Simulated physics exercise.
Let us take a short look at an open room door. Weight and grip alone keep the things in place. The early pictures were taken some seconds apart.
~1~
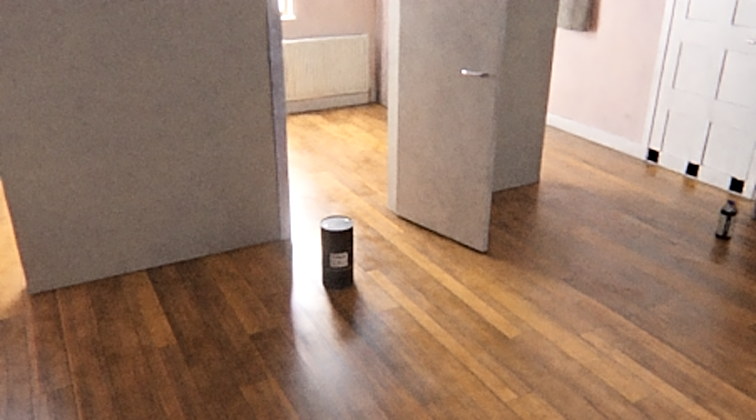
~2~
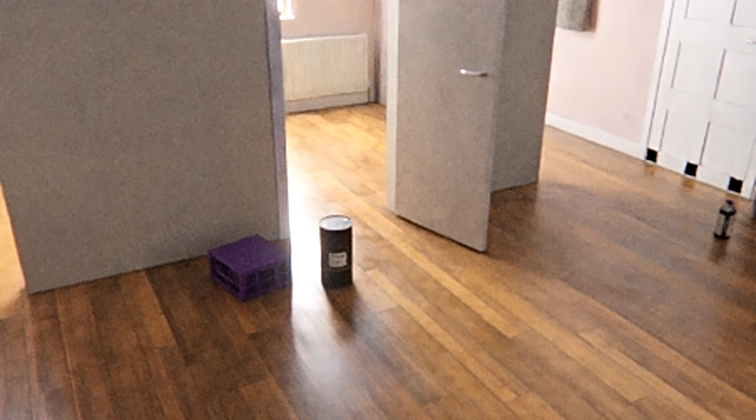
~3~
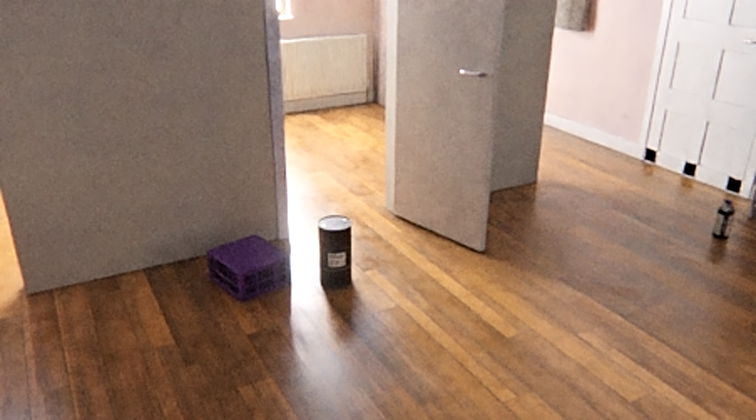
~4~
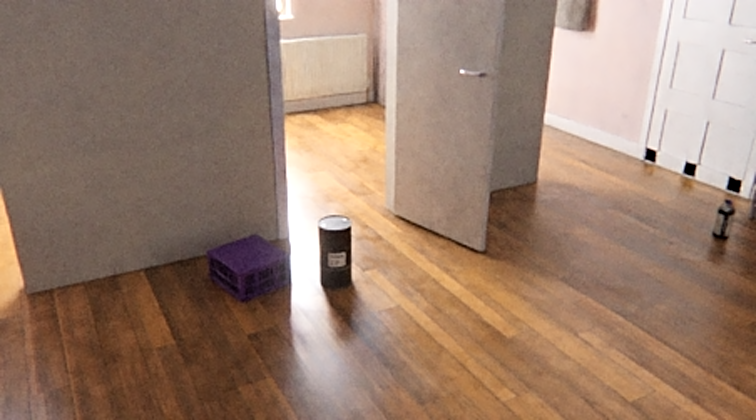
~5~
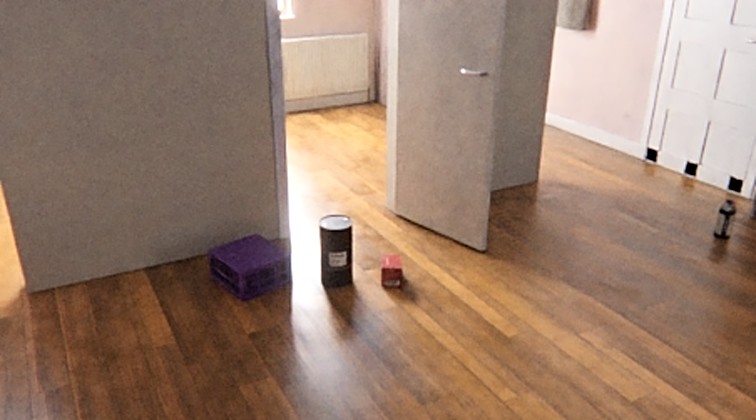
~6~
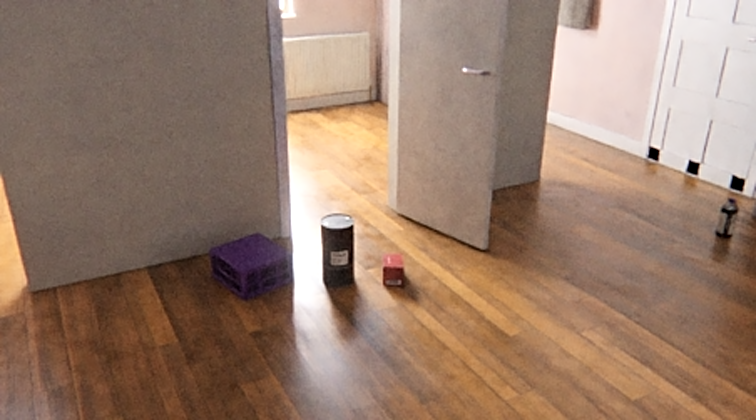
Door standing wide open and still as a purple crate, then a small red box, appear beside a black canister on wooden floor.
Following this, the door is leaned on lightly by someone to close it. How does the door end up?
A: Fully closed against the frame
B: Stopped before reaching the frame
Option A: Fully closed against the frame.
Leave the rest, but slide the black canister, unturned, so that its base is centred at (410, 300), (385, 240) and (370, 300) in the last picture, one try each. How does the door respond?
Try 1 - swings fully home; try 2 - swings fully home; try 3 - swings fully home.
Then, 0.70 s on from there, door 72° open.
Then, 1.20 s on from there, door 32° open.
In the end, door 0° open; all 3 unmoved. At the end, from the last picture's camera, red box near (393, 270).
